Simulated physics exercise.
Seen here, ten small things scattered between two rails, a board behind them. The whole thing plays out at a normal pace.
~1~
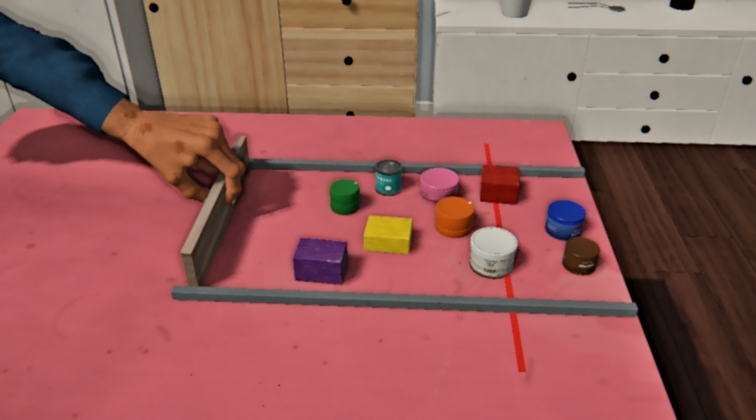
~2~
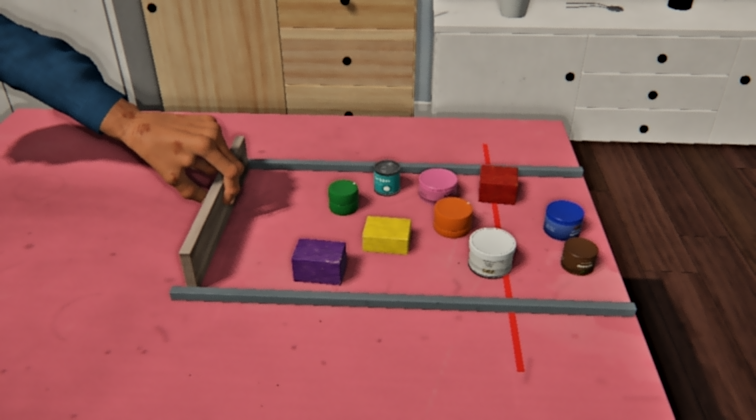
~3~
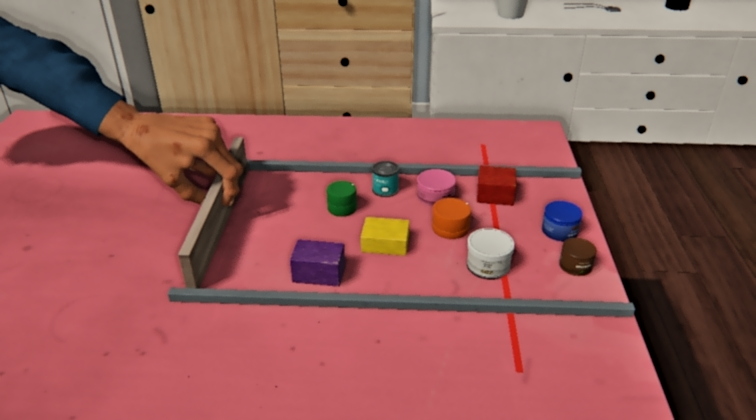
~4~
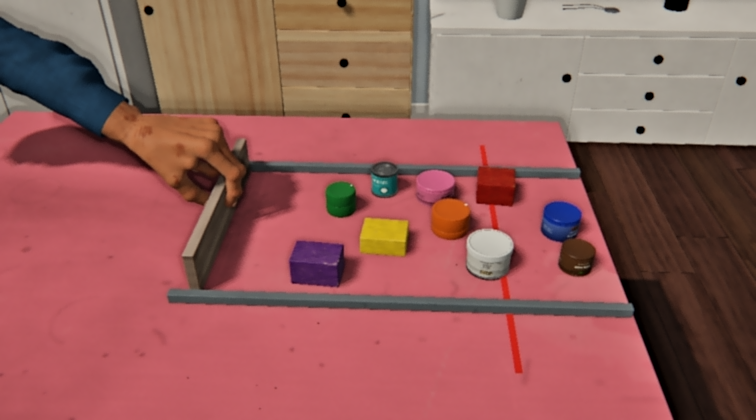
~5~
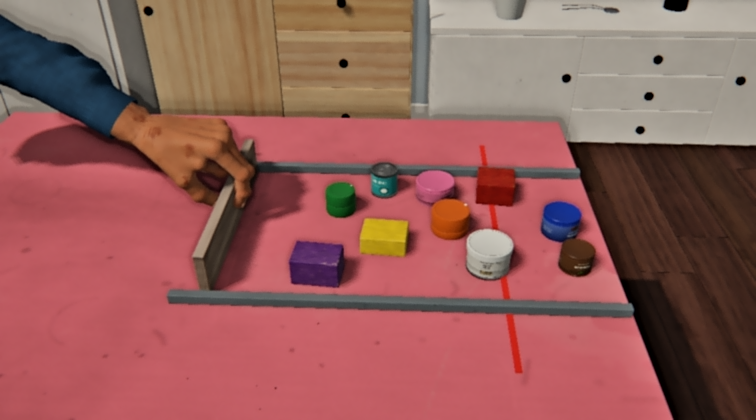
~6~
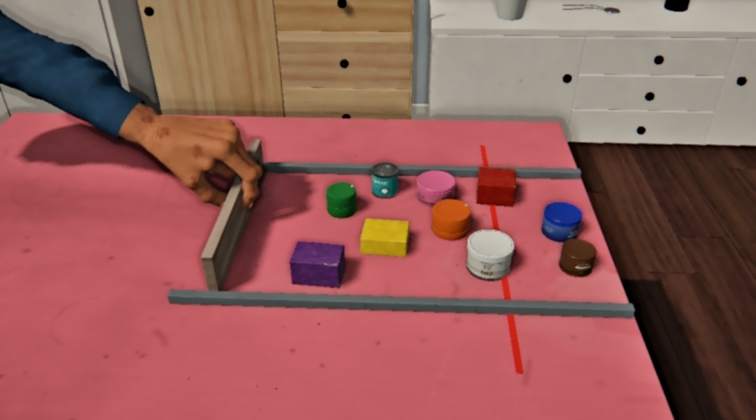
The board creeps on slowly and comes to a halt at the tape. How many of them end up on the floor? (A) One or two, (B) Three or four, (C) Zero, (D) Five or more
C.
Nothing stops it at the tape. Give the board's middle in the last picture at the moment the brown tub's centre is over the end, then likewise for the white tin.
Around (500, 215), then around (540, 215).
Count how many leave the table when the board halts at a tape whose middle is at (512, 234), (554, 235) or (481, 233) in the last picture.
Counts per try, in order: 1 / 4 / 0.
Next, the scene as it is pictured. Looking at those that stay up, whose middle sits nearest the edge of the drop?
The answer is the brown tub.
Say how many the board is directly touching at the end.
4 in contact.
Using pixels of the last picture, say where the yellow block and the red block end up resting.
Around (522, 241), then around (564, 184).
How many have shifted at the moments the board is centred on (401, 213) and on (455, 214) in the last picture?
At the first spot 6, then 8.
Soon after, none off yet; brown tub at rest near (577, 258); blue tub at rest near (562, 222); red block at rest near (496, 186).
In the end, the number that fall off is zero.
